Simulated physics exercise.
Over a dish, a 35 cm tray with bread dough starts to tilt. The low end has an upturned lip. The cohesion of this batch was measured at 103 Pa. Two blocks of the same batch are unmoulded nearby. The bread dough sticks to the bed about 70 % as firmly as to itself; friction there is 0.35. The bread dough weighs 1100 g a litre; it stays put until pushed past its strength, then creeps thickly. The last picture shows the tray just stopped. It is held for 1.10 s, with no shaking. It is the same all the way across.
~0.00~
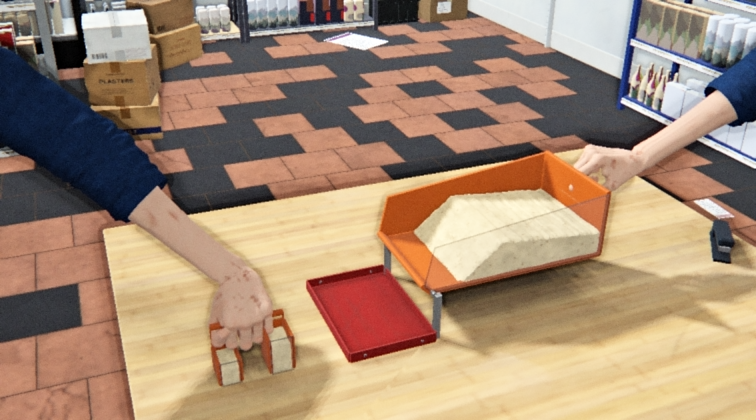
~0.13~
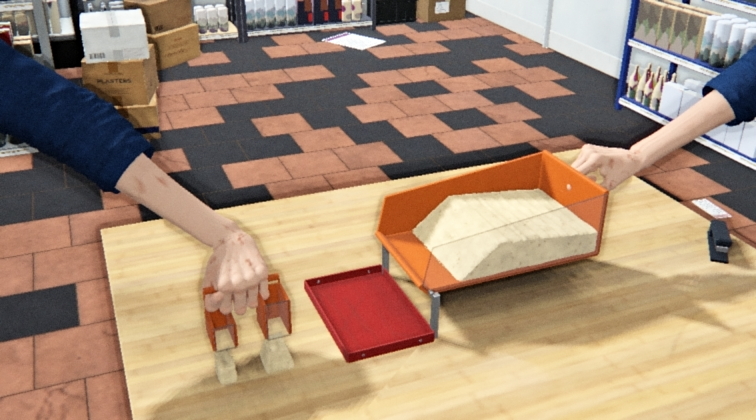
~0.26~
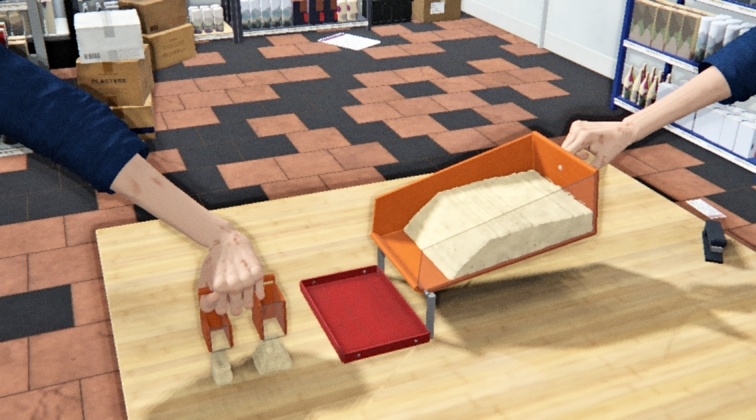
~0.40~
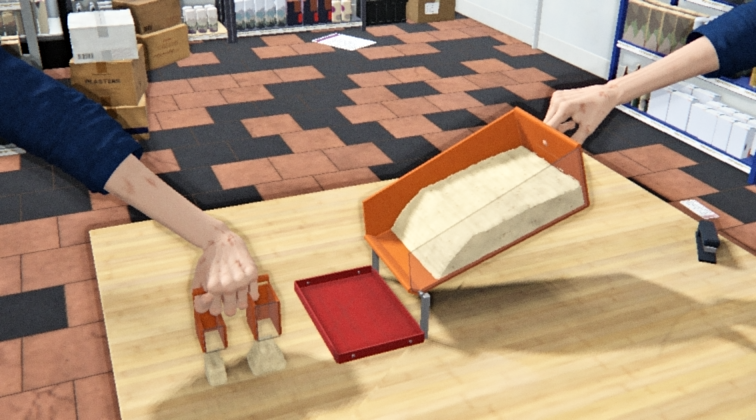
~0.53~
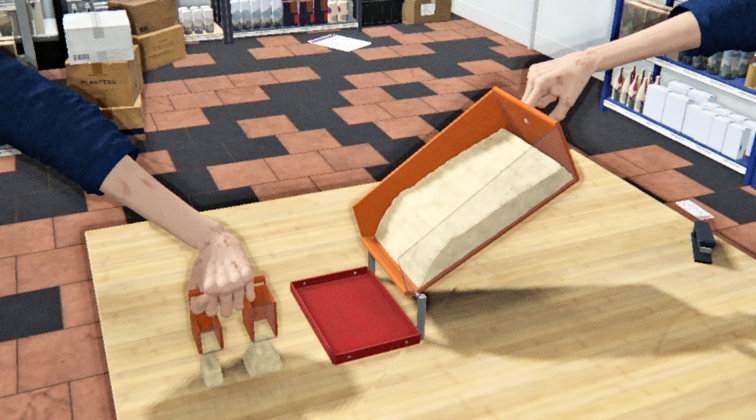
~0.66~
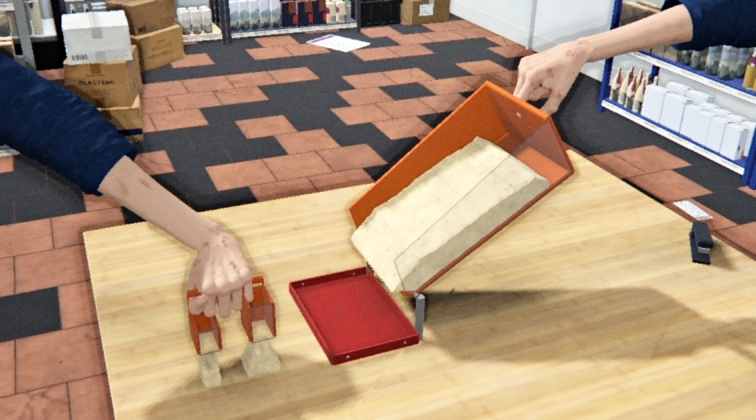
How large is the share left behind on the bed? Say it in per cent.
Expect roughly 22 %.
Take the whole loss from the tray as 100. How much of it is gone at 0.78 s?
Some 20 per cent.
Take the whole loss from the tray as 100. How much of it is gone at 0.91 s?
Some 50 per cent.
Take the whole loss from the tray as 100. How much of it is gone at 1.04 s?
Some 80 per cent.
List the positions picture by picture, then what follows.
Top of the high end at (607, 194), tilt 0 degrees; leading edge of the bread dough at (463, 281); blocks stand 3.6 cm, 5.6 cm (left to right), in the first picture.
Top of the high end at (604, 194), tilt 0 degrees; leading edge of the bread dough at (461, 280); blocks stand 3.5 cm, 4.4 cm (left to right), in the second picture.
Top of the high end at (594, 174), tilt 8 degrees; leading edge of the bread dough at (452, 279); blocks stand 3.5 cm, 4.0 cm (left to right), in the third picture.
Top of the high end at (576, 148), tilt 18 degrees; leading edge of the bread dough at (439, 278); blocks stand 3.5 cm, 4.0 cm (left to right), in the fourth picture.
Top of the high end at (554, 127), tilt 28 degrees; leading edge of the bread dough at (421, 286); blocks stand 3.5 cm, 4.0 cm (left to right), in the fifth picture.
Top of the high end at (546, 121), tilt 31 degrees; leading edge of the bread dough at (394, 295); blocks stand 3.5 cm, 4.0 cm (left to right), in the sixth picture.
After 0.78 s, the tilt is 31 degrees and 83 % is on the bed.
After 0.91 s, the tilt is 31 degrees and 59 % is on the bed.
After 1.04 s, the tilt is 31 degrees and 41 % is on the bed.
After 1.18 s, the tilt is 31 degrees and 28 % is on the bed.
After 1.73 s, at the end, the tilt is 31 degrees and 22 % is on the bed.
